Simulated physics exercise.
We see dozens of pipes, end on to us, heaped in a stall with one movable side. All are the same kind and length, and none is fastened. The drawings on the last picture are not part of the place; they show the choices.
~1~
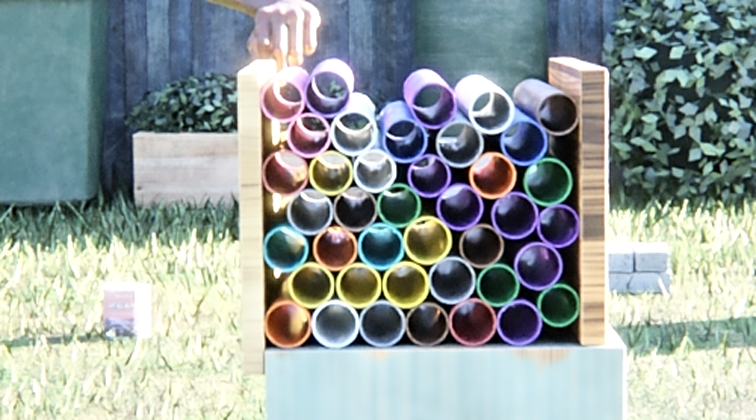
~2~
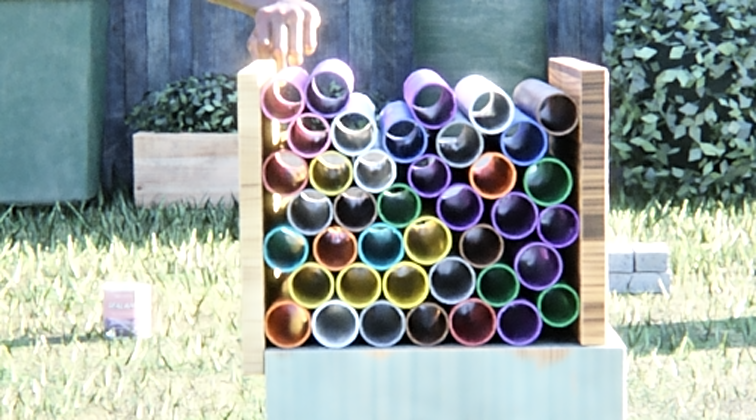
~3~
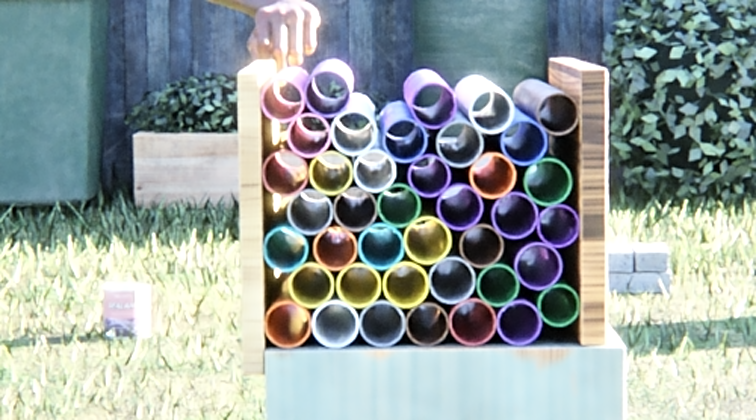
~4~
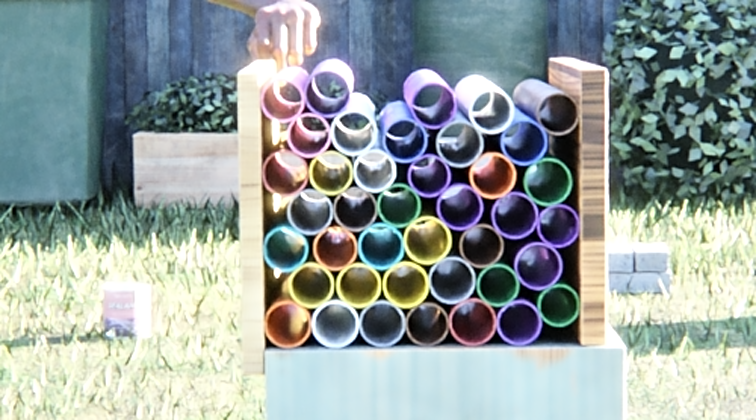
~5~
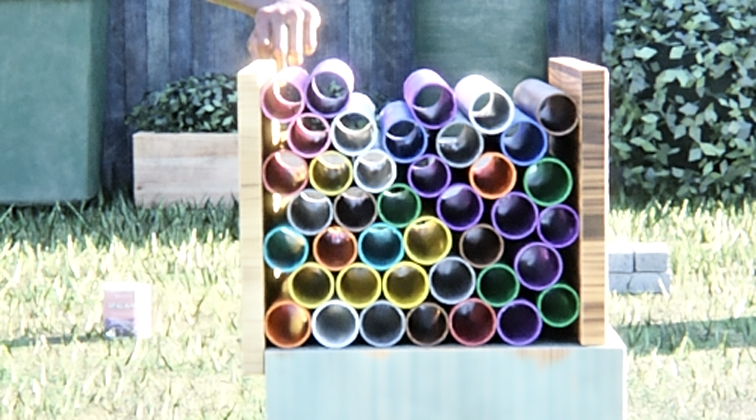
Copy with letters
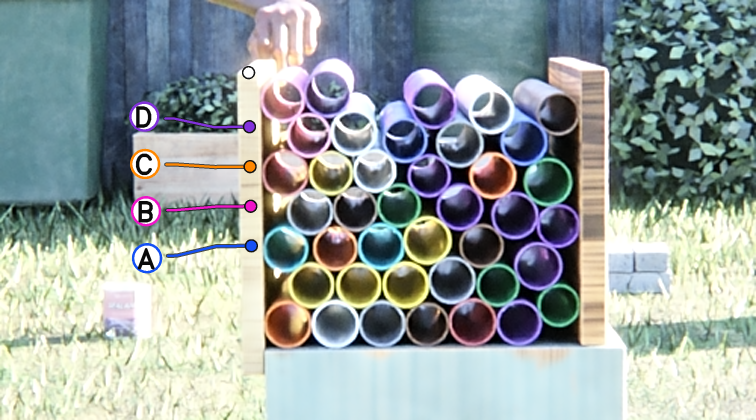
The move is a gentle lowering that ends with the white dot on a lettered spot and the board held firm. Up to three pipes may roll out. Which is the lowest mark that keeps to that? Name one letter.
Stop at B.
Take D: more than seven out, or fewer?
It loses fewer than seven.
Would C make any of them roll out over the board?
Yes.
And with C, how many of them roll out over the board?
At C the number is one.
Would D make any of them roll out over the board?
No.
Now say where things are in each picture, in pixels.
A yellow pipe (427, 240); a purple pipe (559, 226); a yellow pipe (331, 173), in the first frame.
A yellow pipe (331, 173); a blue pipe (524, 142), in the second frame.
A purple pipe (433, 106); side board (261, 203), in the third frame.
An orange pipe (288, 324); a purple pipe (519, 322), in the fourth frame.
A grey pipe (452, 280); a yellow pipe (427, 240); a purple pipe (559, 226), in the fifth frame.
On the copy, A at (251, 246); B at (250, 206); C at (250, 167); D at (249, 127); the white dot at (248, 73).
On B. First, top of the board (261, 135).
Then, top of the board (262, 205).
Finally, top of the board (262, 205), one out over the board.
By contrast, A four out over the board; C one out over the board; D none out over the board.
